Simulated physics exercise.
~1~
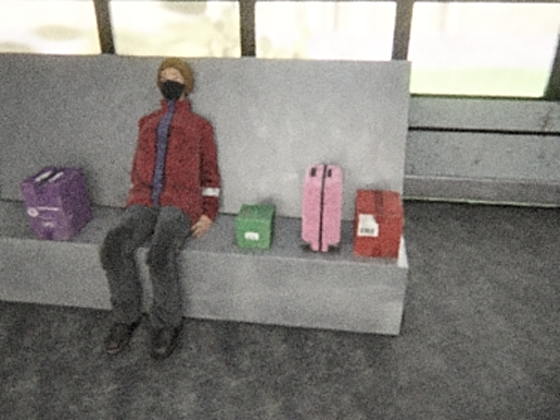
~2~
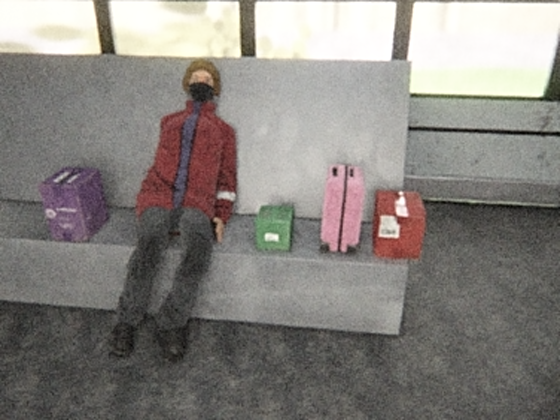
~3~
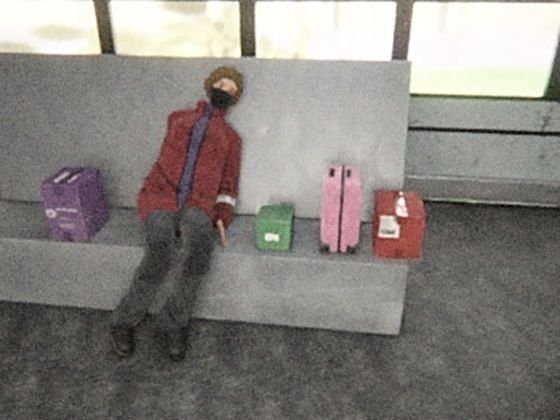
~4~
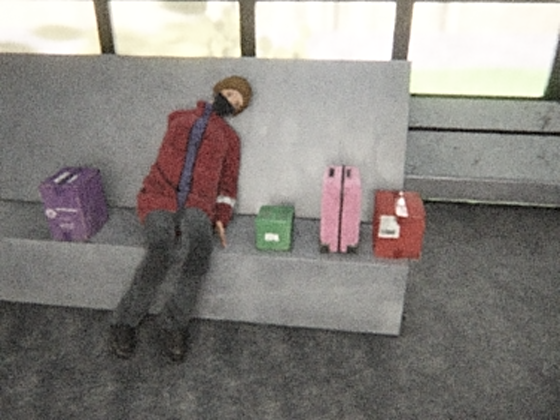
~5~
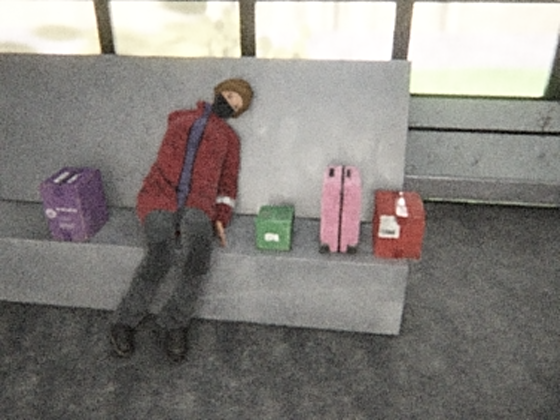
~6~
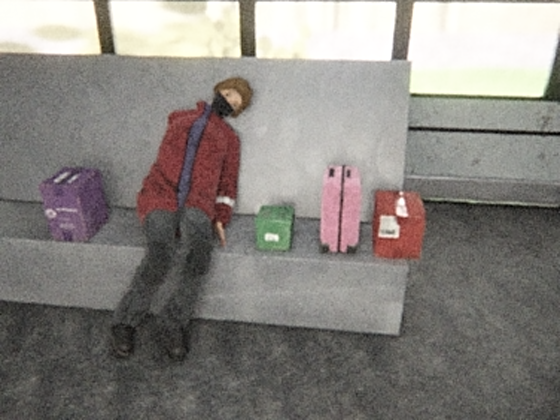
A masked person and the bags slide right, then the person slumps right, still seated.
